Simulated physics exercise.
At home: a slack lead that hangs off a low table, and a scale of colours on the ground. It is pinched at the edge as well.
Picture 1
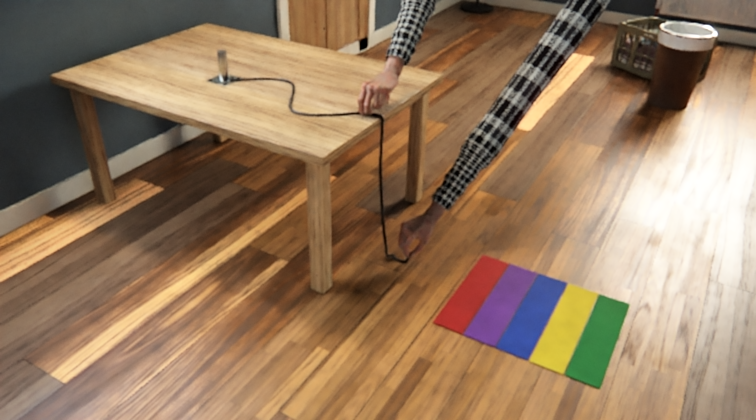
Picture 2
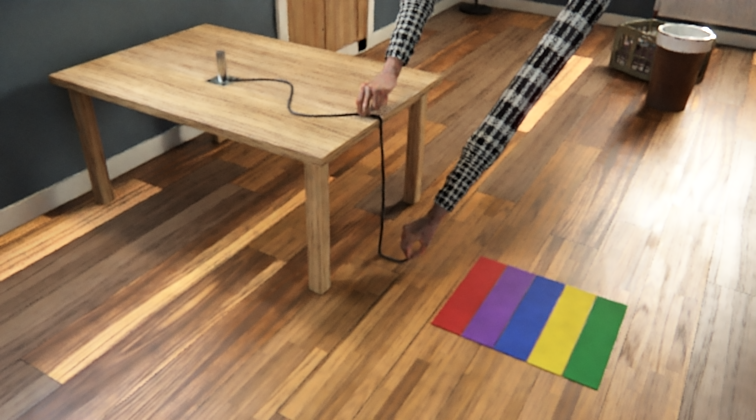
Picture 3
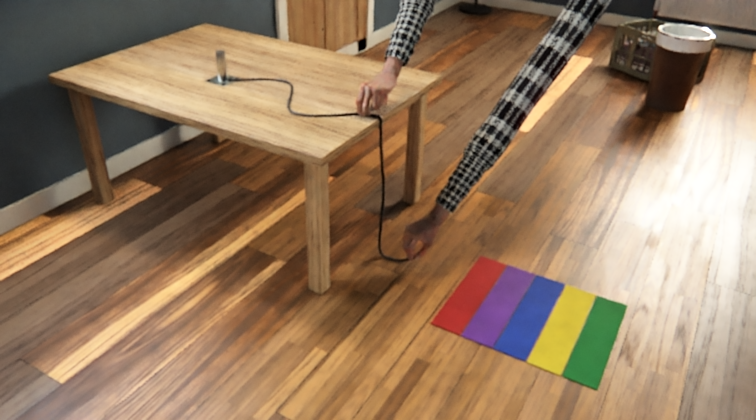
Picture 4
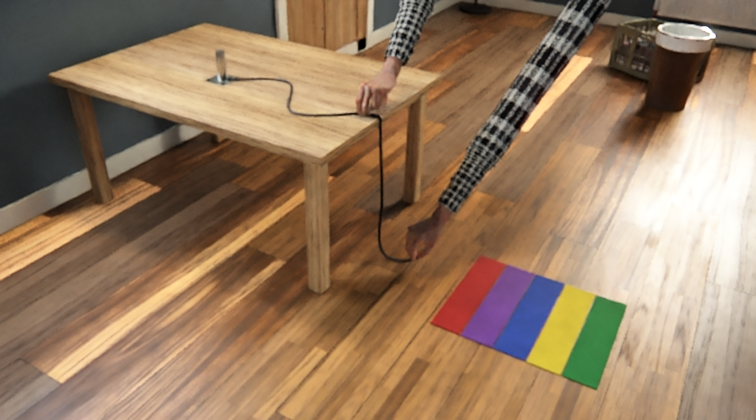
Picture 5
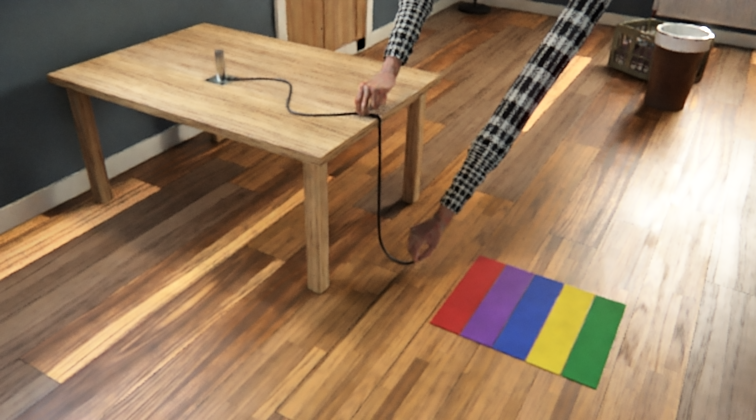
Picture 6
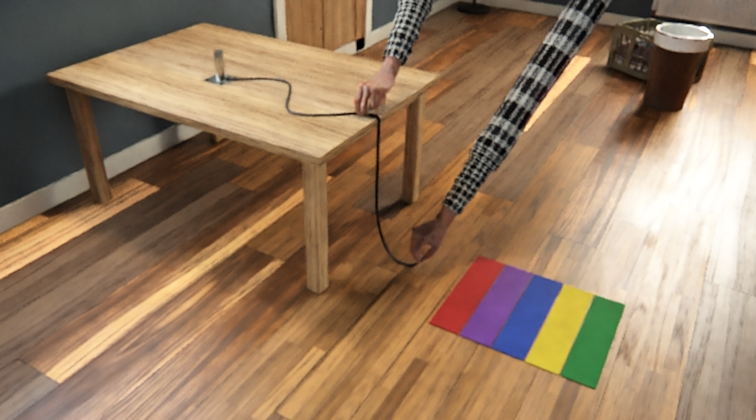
The clip shows one hand pinching a slack black lead at the edge of a low wooden table while another hand holds its hanging end near the floor and shifts it slightly right, towards a strip of coloured bands.
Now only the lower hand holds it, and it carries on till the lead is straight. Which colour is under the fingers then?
The end stops over the yellow strip.
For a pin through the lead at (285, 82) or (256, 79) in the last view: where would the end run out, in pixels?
Near (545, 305) and (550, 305).
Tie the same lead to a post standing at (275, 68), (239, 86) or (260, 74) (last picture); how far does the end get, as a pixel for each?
Near (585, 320), (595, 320) and (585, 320).
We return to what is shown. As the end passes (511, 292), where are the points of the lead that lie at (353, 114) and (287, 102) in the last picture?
At (380, 147), then (324, 104).
Soon after, end near (511, 292); over purple.
After that, end near (543, 304); over blue.
At the stop, end near (562, 311); over yellow. It gets as far as the yellow strip.
